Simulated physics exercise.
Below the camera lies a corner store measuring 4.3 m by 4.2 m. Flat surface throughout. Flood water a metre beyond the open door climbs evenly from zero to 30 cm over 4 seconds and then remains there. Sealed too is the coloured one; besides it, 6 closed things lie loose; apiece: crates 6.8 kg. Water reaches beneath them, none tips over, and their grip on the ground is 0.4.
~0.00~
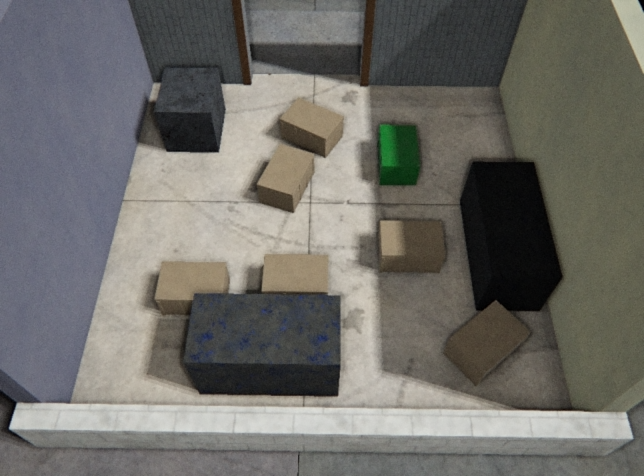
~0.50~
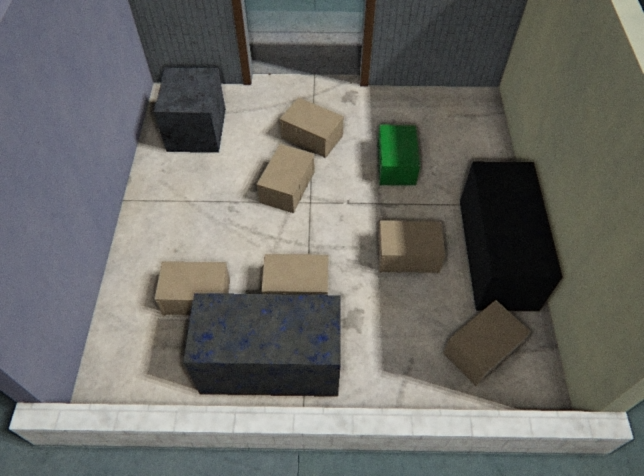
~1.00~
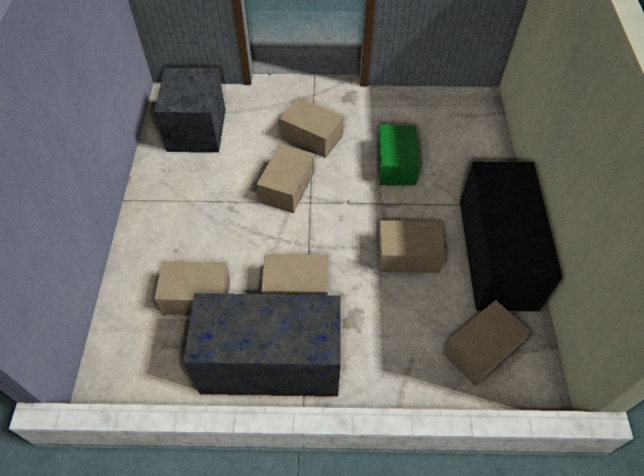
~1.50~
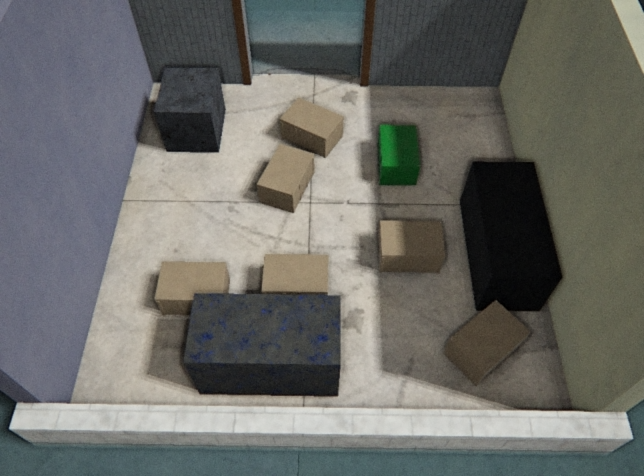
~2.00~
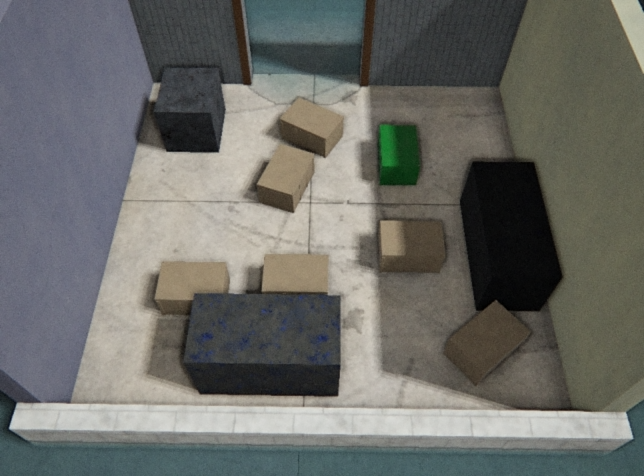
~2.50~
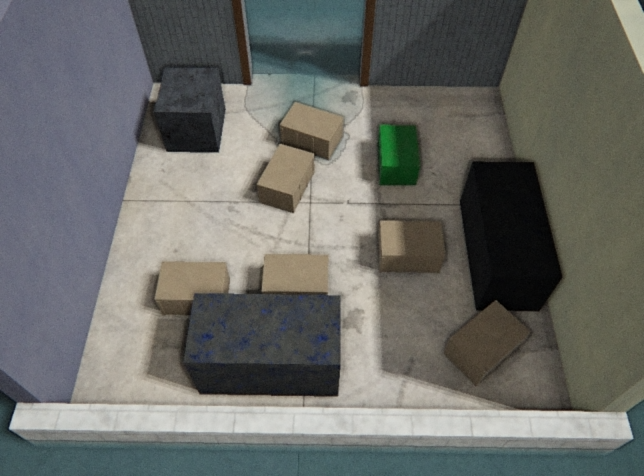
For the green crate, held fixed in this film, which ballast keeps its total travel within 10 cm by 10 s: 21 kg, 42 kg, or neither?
Only the bigger ballast works.
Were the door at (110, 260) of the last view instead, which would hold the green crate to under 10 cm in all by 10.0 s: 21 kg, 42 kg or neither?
Then no mass works.
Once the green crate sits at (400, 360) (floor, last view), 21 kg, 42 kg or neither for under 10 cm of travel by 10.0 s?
Note: None OK.
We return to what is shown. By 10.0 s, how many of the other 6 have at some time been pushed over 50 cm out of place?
I get 5.
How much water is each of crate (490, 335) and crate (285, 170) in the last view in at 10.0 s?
First roughly 19 cm, second roughly 20 cm.
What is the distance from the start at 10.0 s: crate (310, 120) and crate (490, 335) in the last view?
Respectively 300 and 50 cm.
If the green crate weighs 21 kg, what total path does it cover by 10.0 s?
About 120 cm altogether.
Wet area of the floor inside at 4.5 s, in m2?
9.5 m2.
After 3.5 s the green crate would be 0 cm from its start with 21 kg and 0 cm from its start with 42 kg; 3 cm of water round it then.
After 4.5 s the green crate would be 16 cm from its start with 21 kg and 0 cm from its start with 42 kg; 6 cm of water round it then.
After 7.0 s the green crate would be 53 cm from its start with 21 kg and 0 cm from its start with 42 kg; 7 cm of water round it then.
After 10.0 s the green crate would be 92 cm from its start with 21 kg and 0 cm from its start with 42 kg; 13 cm of water round it then.
